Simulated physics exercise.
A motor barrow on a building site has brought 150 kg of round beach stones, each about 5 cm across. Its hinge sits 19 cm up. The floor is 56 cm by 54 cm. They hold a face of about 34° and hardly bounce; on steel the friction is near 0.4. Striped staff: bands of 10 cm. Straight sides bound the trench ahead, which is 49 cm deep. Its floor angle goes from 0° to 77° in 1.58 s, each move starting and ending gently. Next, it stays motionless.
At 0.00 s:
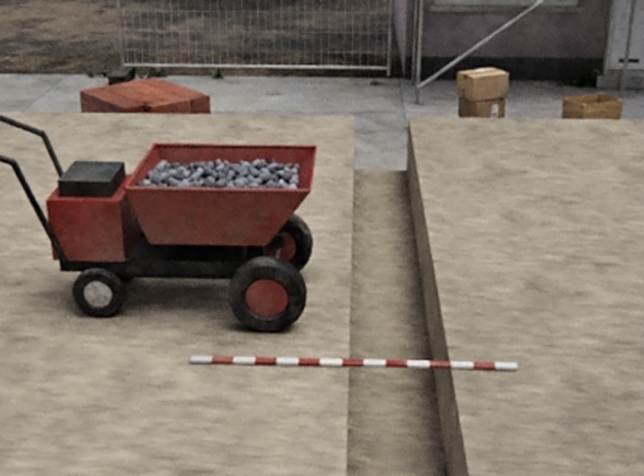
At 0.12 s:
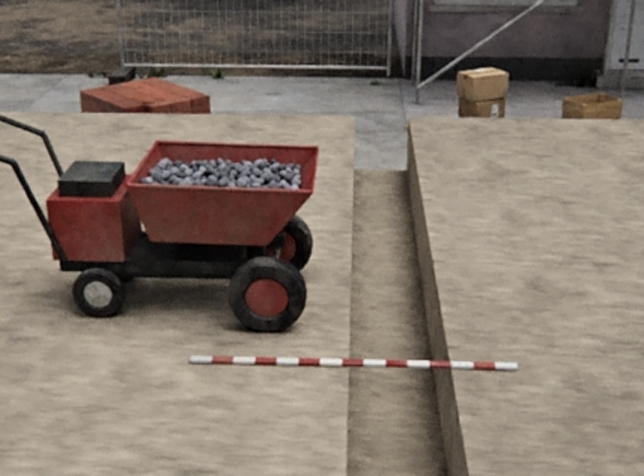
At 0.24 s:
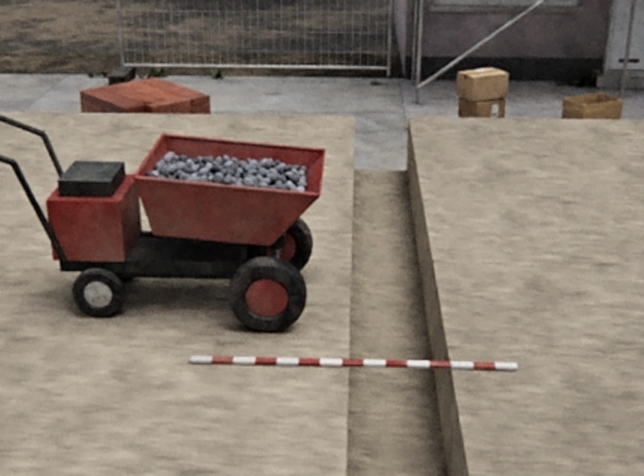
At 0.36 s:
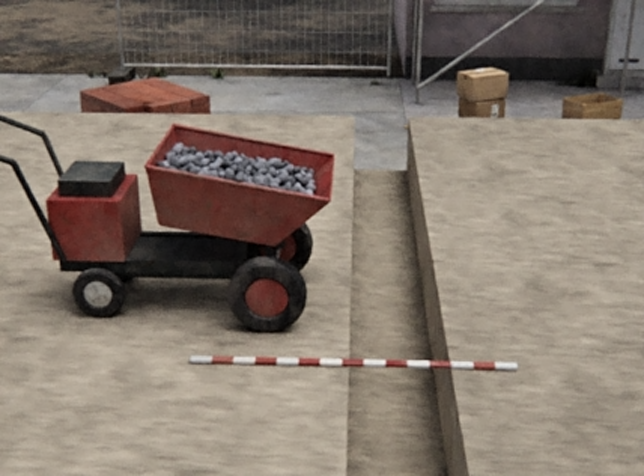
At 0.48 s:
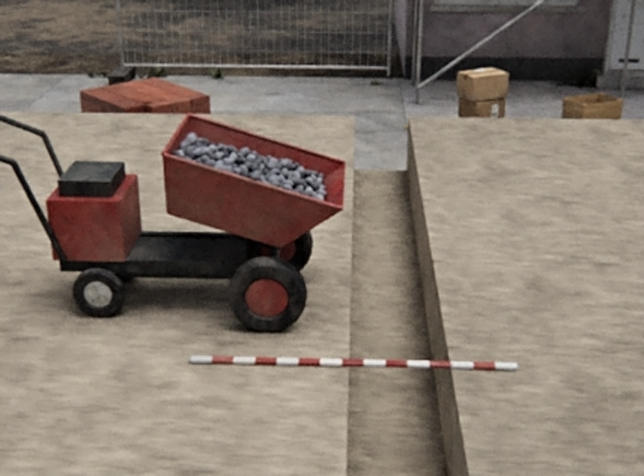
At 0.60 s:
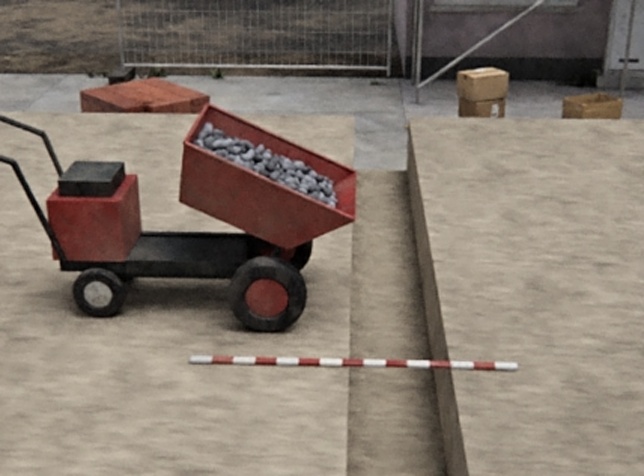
A red skip heaped with round grey stones sits level on a motor barrow at the left of a building site, seen from the side and slightly above. A straight-sided trench lies ahead, crossed by a red-and-white striped staff, with boxes and a fence behind. Starting gently, the skip tilts steadily forward to the right, its back rising, while the barrow and camera stay still.
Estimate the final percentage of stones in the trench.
I would say 87 percent.
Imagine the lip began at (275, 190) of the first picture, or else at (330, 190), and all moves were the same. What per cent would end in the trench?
I'd expect some 100 per cent, then some 65.
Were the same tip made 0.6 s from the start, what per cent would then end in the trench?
Then about 65 per cent.
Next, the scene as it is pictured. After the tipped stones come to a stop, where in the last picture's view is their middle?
(408, 373).
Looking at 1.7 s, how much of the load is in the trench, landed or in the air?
About 60 per cent by then.
After 1.2 s the floor is at 65°; 97 % in the skip, 3 % in the trench; the foremost stones are at (413, 280).
After 1.7 s the floor is at 77°; 31 % in the skip, 58 % in the trench, 11 % past the trench; the foremost stones are at (526, 303).
After 2.0 s the floor is at 77°; 8 % in the skip, 80 % in the trench, 13 % past the trench; the foremost stones are at (585, 311).
After 4.0 s the floor is at 77°; 0 % in the skip, 87 % in the trench, 13 % past the trench; the foremost stones are at (599, 293).
